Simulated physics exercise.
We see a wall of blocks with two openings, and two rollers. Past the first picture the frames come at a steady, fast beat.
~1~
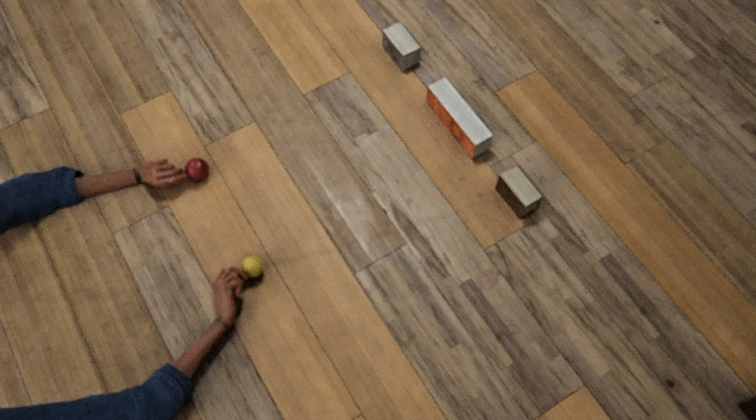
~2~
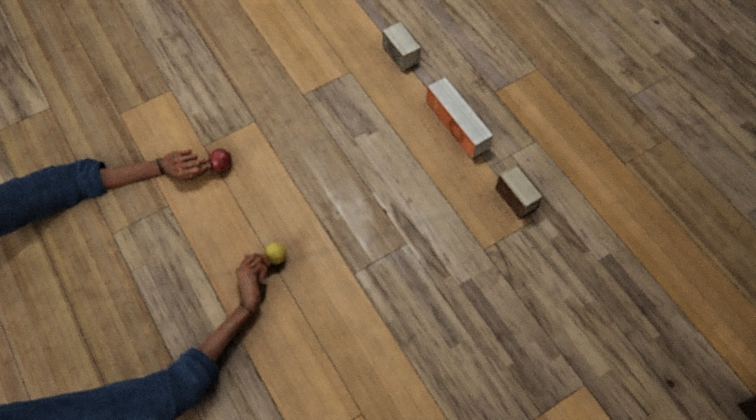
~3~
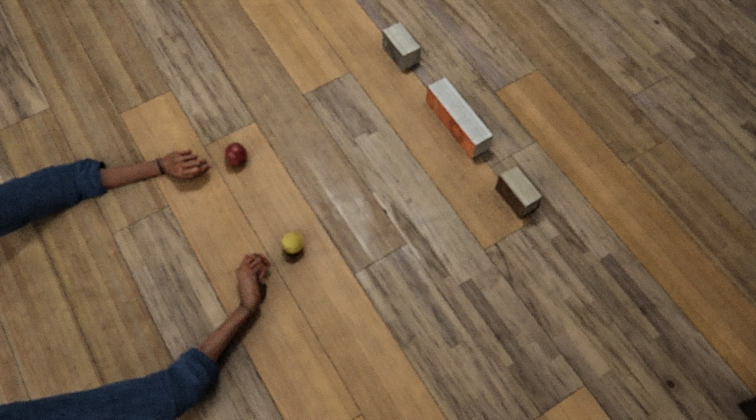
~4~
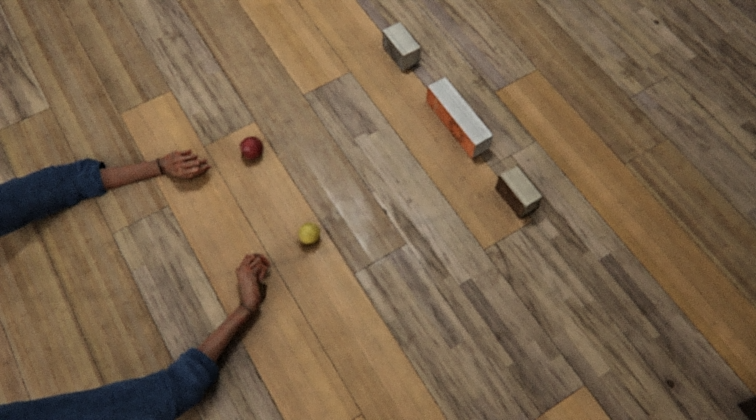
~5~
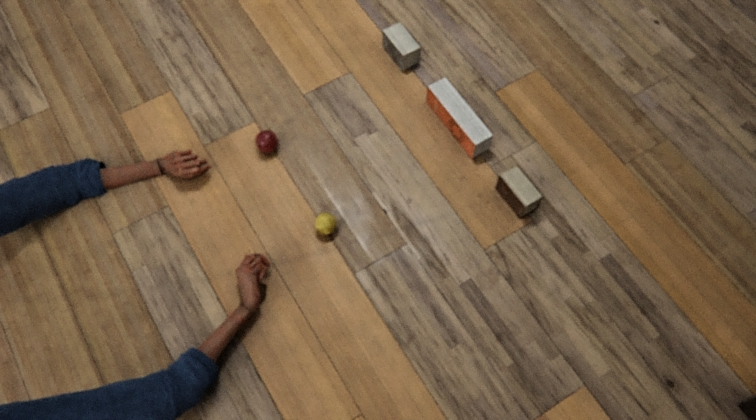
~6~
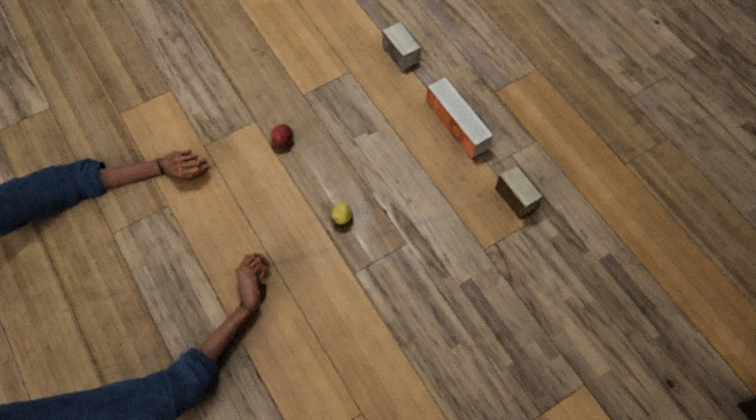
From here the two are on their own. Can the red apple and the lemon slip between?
Outcome: The red apple rolls through, the lemon bounces off.
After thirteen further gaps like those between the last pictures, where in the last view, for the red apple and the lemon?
Near (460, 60) and (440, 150).
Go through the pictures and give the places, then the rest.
Red apple (197, 169) under the hand; lemon (253, 267) under the hand; grey book (401, 47), in the first picture.
Red apple (220, 160); lemon (276, 253), in the second picture.
Red apple (236, 154); lemon (293, 243), in the third picture.
Red apple (252, 147); lemon (310, 233), in the fourth picture.
Red apple (267, 141); lemon (326, 223), in the fifth picture.
Red apple (282, 135); lemon (343, 214); brown book (519, 192), in the sixth picture.
Then, 0.56 s on from there, red apple heading on near (477, 58); lemon coming back near (439, 152).
In the end, the red apple passes through its gap; the lemon hits a block.
